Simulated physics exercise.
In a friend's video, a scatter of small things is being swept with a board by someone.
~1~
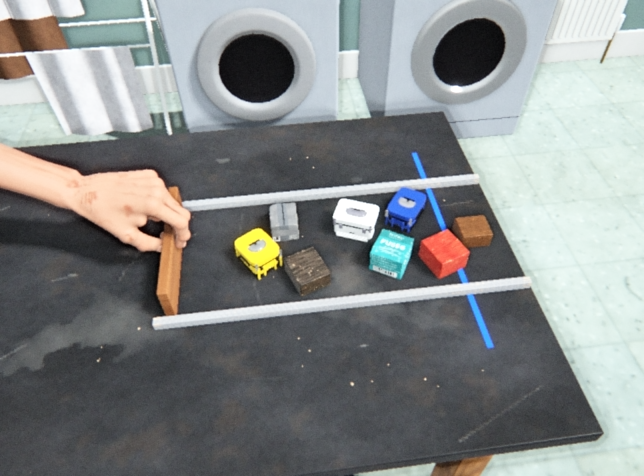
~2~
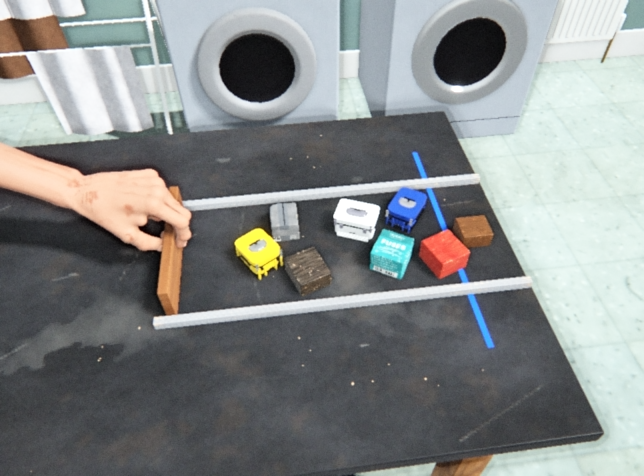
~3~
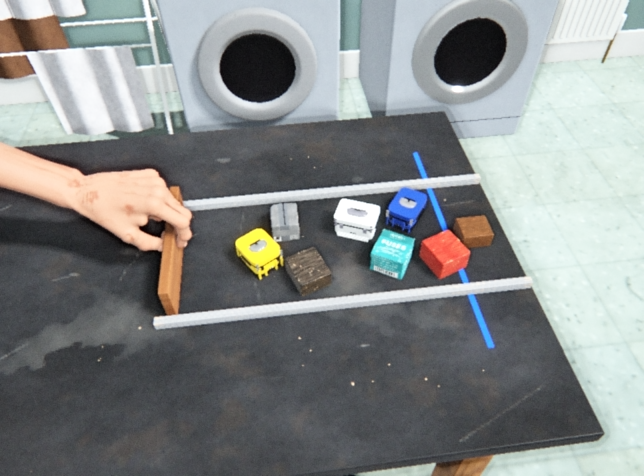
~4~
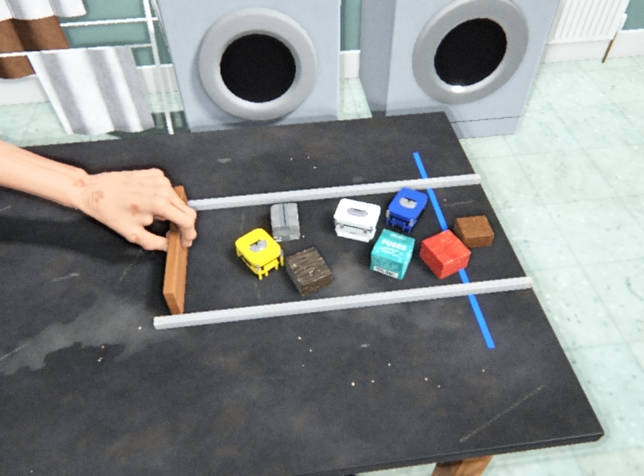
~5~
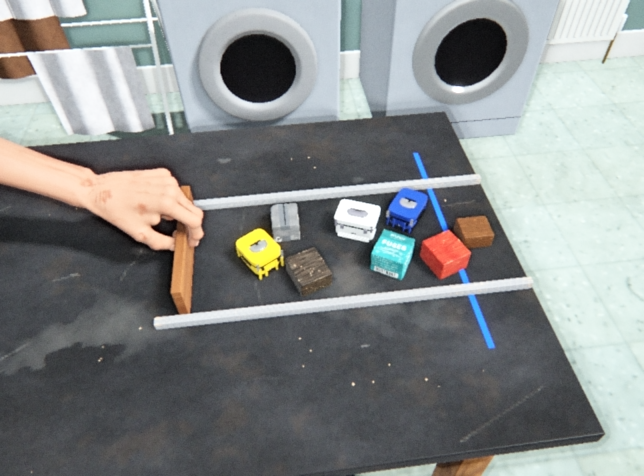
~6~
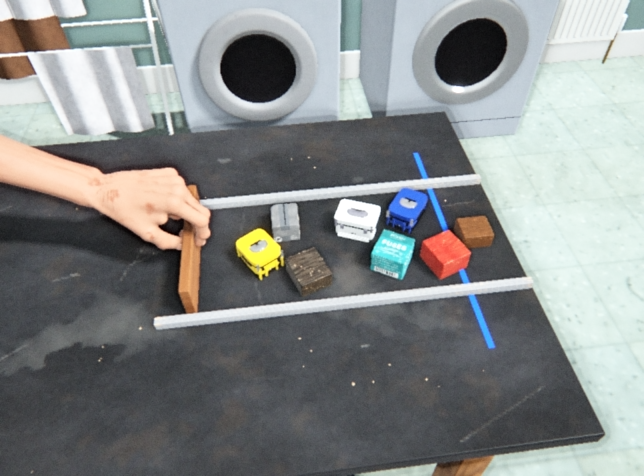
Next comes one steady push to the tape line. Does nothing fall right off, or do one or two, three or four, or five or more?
Three or four fall off.
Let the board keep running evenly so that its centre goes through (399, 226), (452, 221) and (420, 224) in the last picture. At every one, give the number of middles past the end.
Respectively 0, 3 and 0.
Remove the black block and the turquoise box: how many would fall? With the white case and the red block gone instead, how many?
2 and 1.
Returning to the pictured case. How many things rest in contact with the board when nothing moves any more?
It ends up touching 3.
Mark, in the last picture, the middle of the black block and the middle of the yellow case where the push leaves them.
Close to (477, 260); the other close to (463, 226).
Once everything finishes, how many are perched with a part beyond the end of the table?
I get 2.
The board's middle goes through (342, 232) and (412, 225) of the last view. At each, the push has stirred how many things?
First 6, then 8.
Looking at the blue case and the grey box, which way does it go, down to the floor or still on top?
Obs.: Blue case down; grey box still up.
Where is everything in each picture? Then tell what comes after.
Brown block (472, 232); red block (443, 254); blue case (406, 210); board (172, 248); tape (446, 234), in the first frame.
Red block (444, 254); black block (308, 271), in the second frame.
Blue case (407, 210); board (173, 248), in the third frame.
Brown block (473, 232); turquoise box (392, 254), in the fourth frame.
Red block (445, 254); yellow case (260, 254), in the fifth frame.
Brown block (474, 232); red block (445, 254); blue case (407, 210); board (192, 247); tape (447, 234), in the sixth frame.
Soon after, none off yet; brown block at rest near (474, 232); red block at rest near (445, 254); blue case at rest near (407, 210).
Then, none off yet; brown block moving near (481, 231); red block moved a little near (463, 254); blue case moved about its own width near (444, 201).
At rest, the number that fall off is three or four; fallen, blue case, red block and brown block.
